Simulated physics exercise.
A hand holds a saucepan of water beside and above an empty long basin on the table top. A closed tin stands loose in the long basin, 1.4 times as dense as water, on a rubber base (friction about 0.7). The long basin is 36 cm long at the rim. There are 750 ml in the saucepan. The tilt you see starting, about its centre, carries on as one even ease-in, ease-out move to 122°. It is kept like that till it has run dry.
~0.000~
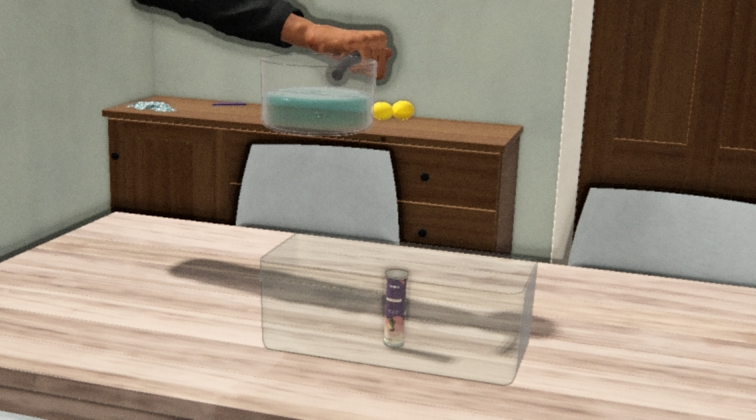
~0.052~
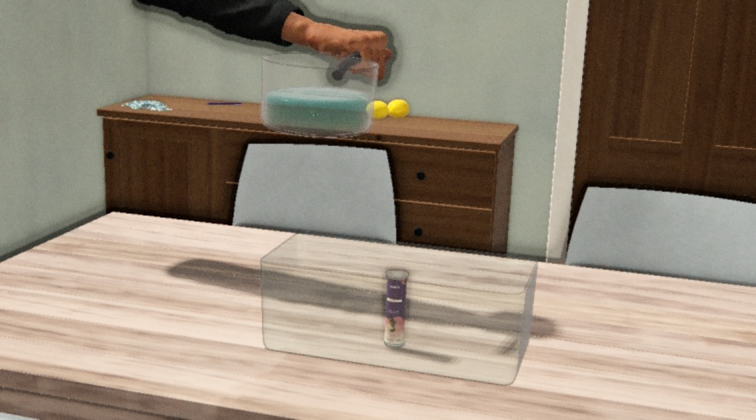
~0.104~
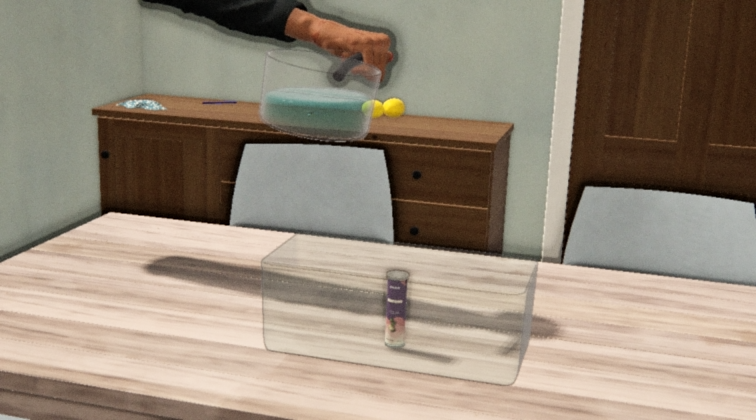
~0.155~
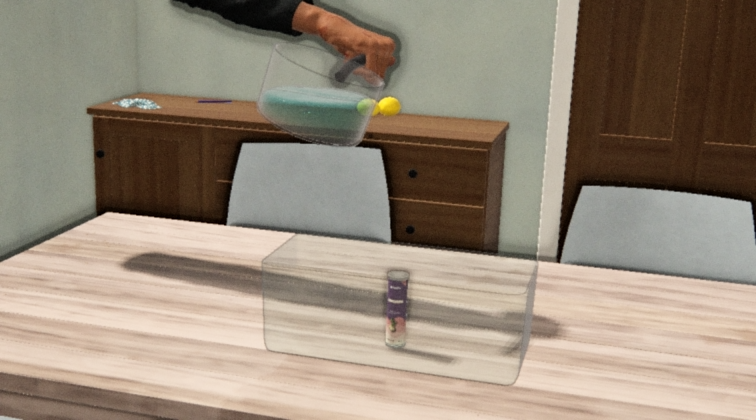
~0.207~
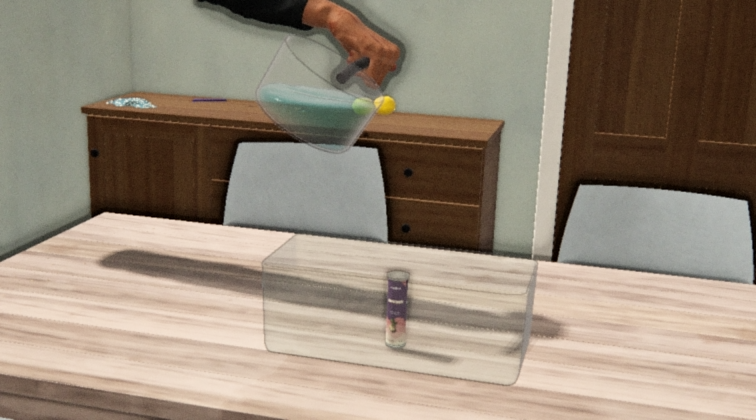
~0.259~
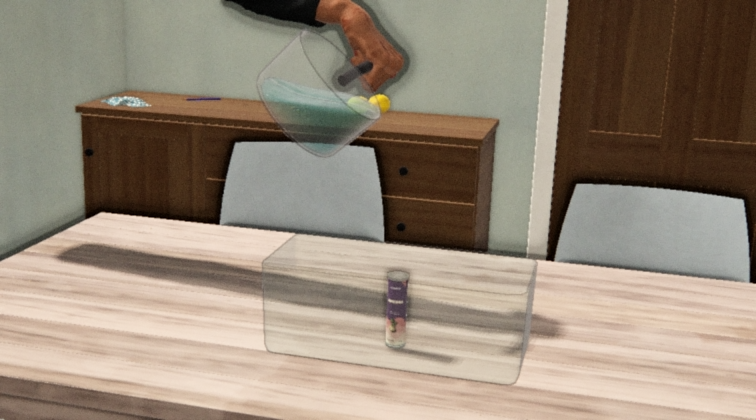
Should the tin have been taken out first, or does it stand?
The tin falls.
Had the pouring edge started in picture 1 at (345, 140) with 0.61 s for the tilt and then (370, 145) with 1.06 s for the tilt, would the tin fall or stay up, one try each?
First it keeps standing; then it keeps standing.
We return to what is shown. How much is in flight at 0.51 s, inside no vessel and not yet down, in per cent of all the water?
Near 64 in a hundred.
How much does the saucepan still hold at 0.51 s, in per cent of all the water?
About 20 per cent.
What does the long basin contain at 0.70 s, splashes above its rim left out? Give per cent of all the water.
About 86 per cent.
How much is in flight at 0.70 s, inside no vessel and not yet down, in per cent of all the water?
About 12 per cent.
After 0.51 s the tilt is 115° and 19 per cent is still to pour; the tin stands where it began.
After 0.70 s the tilt is 122° and 2 per cent is still to pour; the tin stands 1 cm from where it began.
After 0.90 s the tilt is 122° and 0 per cent is still to pour; the tin leans 27°.
After 1.11 s the tilt is 122° and 0 per cent is still to pour; the tin lies on its side.
In the end the tin lies on its side.
